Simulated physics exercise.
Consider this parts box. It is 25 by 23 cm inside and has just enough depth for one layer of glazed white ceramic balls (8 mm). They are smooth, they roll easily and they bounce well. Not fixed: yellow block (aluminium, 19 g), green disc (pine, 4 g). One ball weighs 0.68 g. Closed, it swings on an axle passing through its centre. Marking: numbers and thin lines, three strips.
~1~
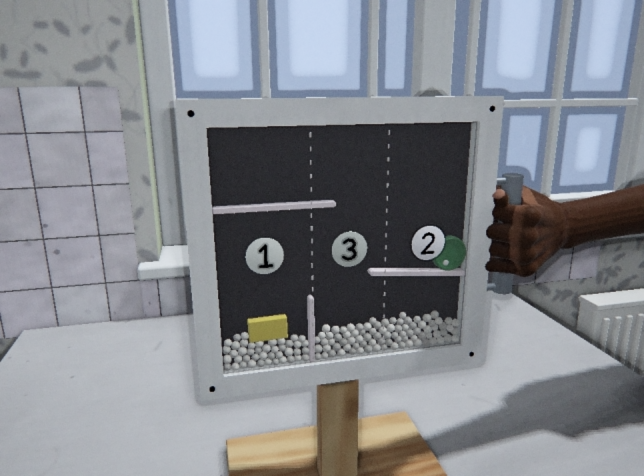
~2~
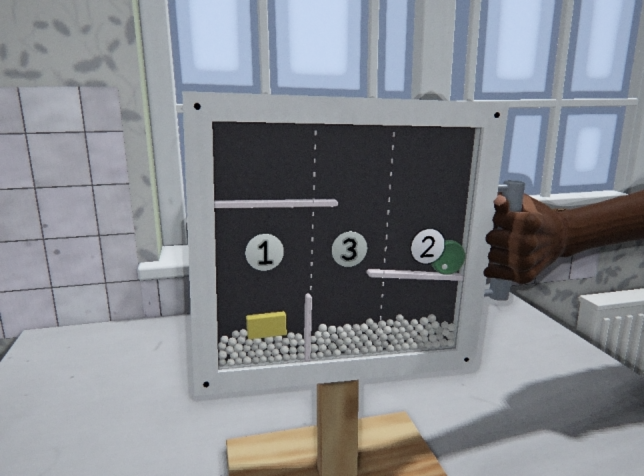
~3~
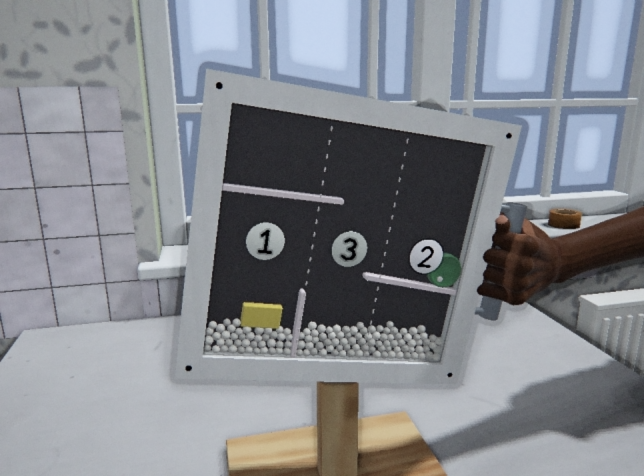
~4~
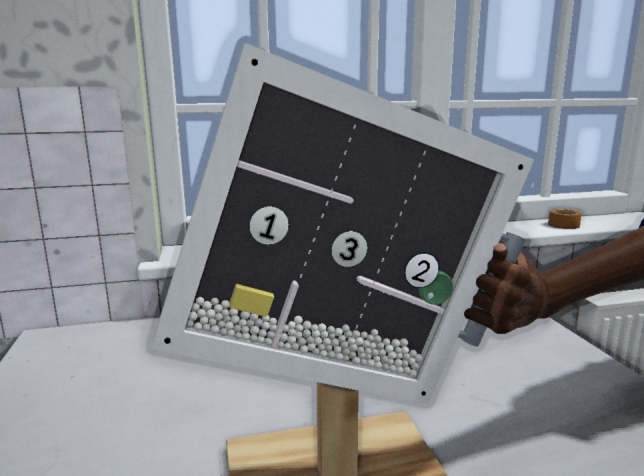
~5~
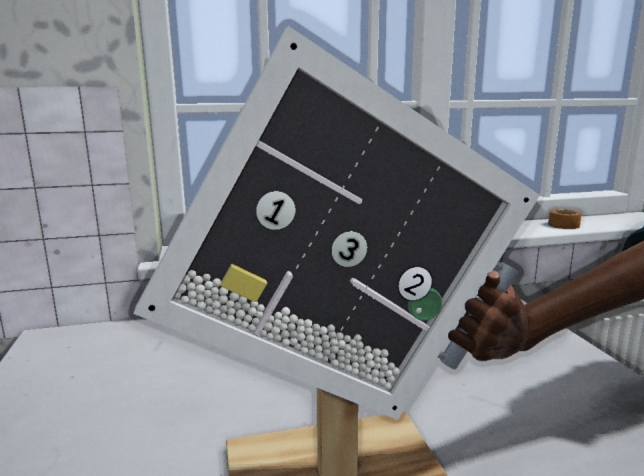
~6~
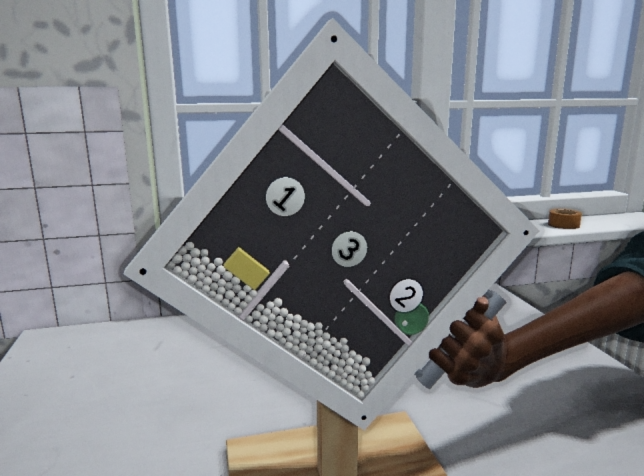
On a white tabletop by a window, a hand turns a framed box of small white balls clockwise, tilting it steeply.
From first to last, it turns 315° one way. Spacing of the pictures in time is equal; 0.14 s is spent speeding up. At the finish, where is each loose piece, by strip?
Green disc ends in 1, yellow block ends in 1.
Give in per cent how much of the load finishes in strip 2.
About 0 %.
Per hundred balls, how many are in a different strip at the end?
About 65 %.
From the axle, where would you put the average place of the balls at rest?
Some 4 cm left and 10 cm below.
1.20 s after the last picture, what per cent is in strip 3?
Roughly 20 per cent.
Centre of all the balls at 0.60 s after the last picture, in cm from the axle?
It sits around 7 cm to the left and around 2 cm up.
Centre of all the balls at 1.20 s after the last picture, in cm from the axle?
The middle sits around 3 cm right and 6 cm below.
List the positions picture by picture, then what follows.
Level; about 130 balls; balls centred (347, 341); top one (403, 315); yellow block (268, 328); green disc (449, 253); no. 1 (265, 256), no. 2 (428, 243), no. 3 (349, 249), in the first frame.
Turned 2° clockwise; balls centred (344, 341); top one (243, 333), in the second frame.
Turned 10° clockwise; balls centred (332, 341); top one (227, 323); wall ends (302, 293), (366, 276), (340, 201), in the third frame.
Turned 21° clockwise; balls centred (315, 339); top one (200, 301); yellow block (252, 301) tilted 21°; green disc (436, 288), in the fourth frame.
Turned 31° clockwise; balls centred (298, 334); top one (192, 274), in the fifth frame.
Turned 42° clockwise; balls centred (284, 327); top one (190, 246); yellow block (247, 269) tilted 44°; green disc (412, 318); no. 1 (285, 197), no. 2 (406, 296), no. 3 (349, 249), in the sixth frame.
Then, 0.60 s after the last picture, it stands 142° clockwise; the balls' middle is 7 cm left of and 2 cm above the centre; no. 1, 30 %, no. 2, 65 %; yellow block in no. 1; green disc in no. 2.
Then, 1.20 s after the last picture, it has come round 242° clockwise; the balls' middle is 3 cm right of and 6 cm below the centre; no. 1, 80 %, no. 3, 20 %; yellow block in no. 1; green disc in no. 3.
Then, 1.71 s after the last picture, it has come round 315° clockwise; the balls' middle is 5 cm left of and 9 cm below the centre; no. 1, 95 %, no. 3, 5 %; yellow block in no. 1; green disc in no. 1.
At rest 2.7 s after the last picture, it has come round 315° clockwise; no. 1, 95 %, no. 2, 0 %, no. 3, 5 %; yellow block in no. 1; green disc in no. 1.
